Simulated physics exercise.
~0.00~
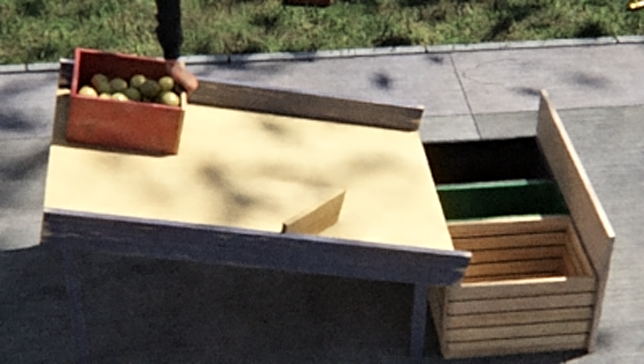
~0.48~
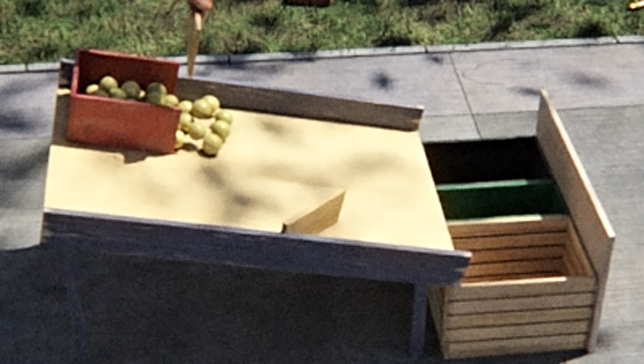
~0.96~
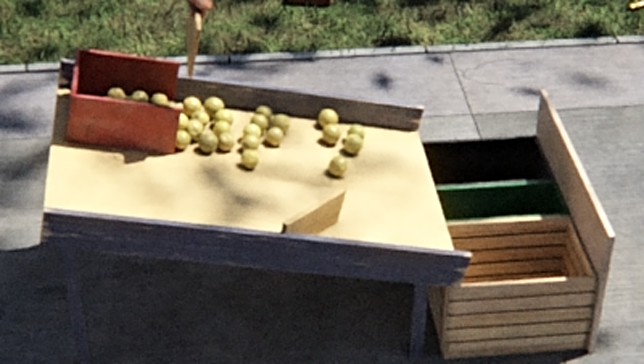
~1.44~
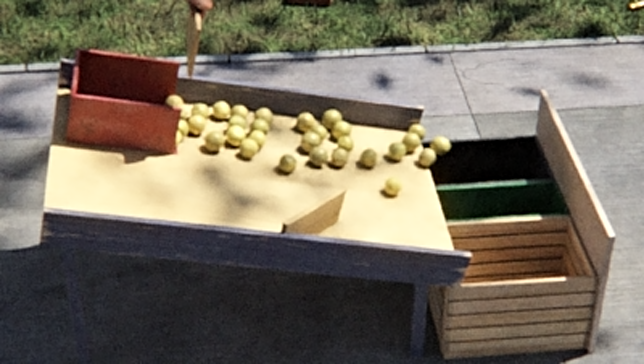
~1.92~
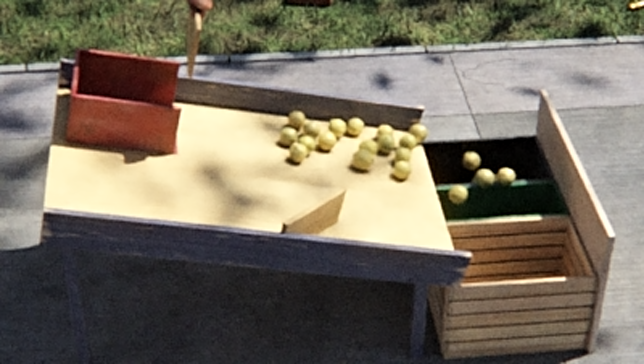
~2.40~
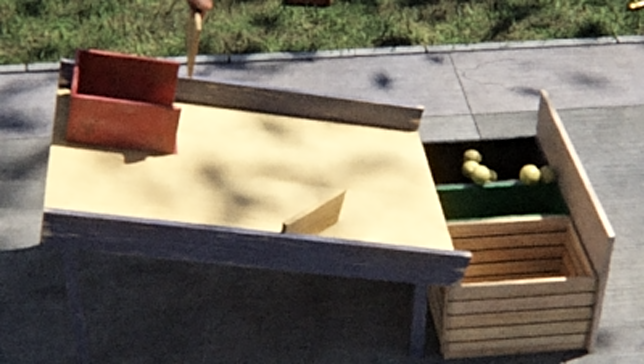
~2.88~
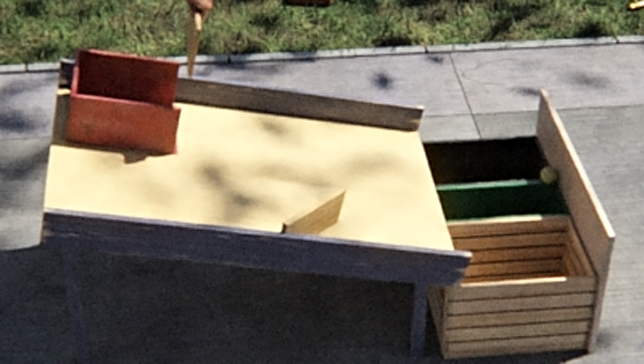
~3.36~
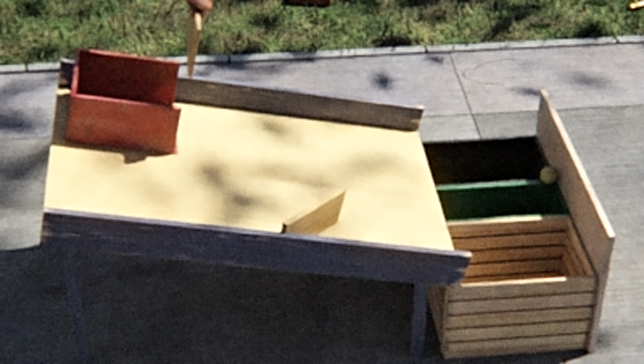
A hand reaches in at the top left, over a red pen of yellow apples on a pale, gently sloping table beside a lawn and pavement, seen from above. At the right end wait a black tote farthest away, a green bin in the middle and a wooden tub nearest, and a small angled board stands on the table. The gate lifts and the apples spill out, rolling rightward along the far side. They drop off the end in clusters, mostly into the black tote, some into the green bin. The table and pen end empty, the wooden tub unused.
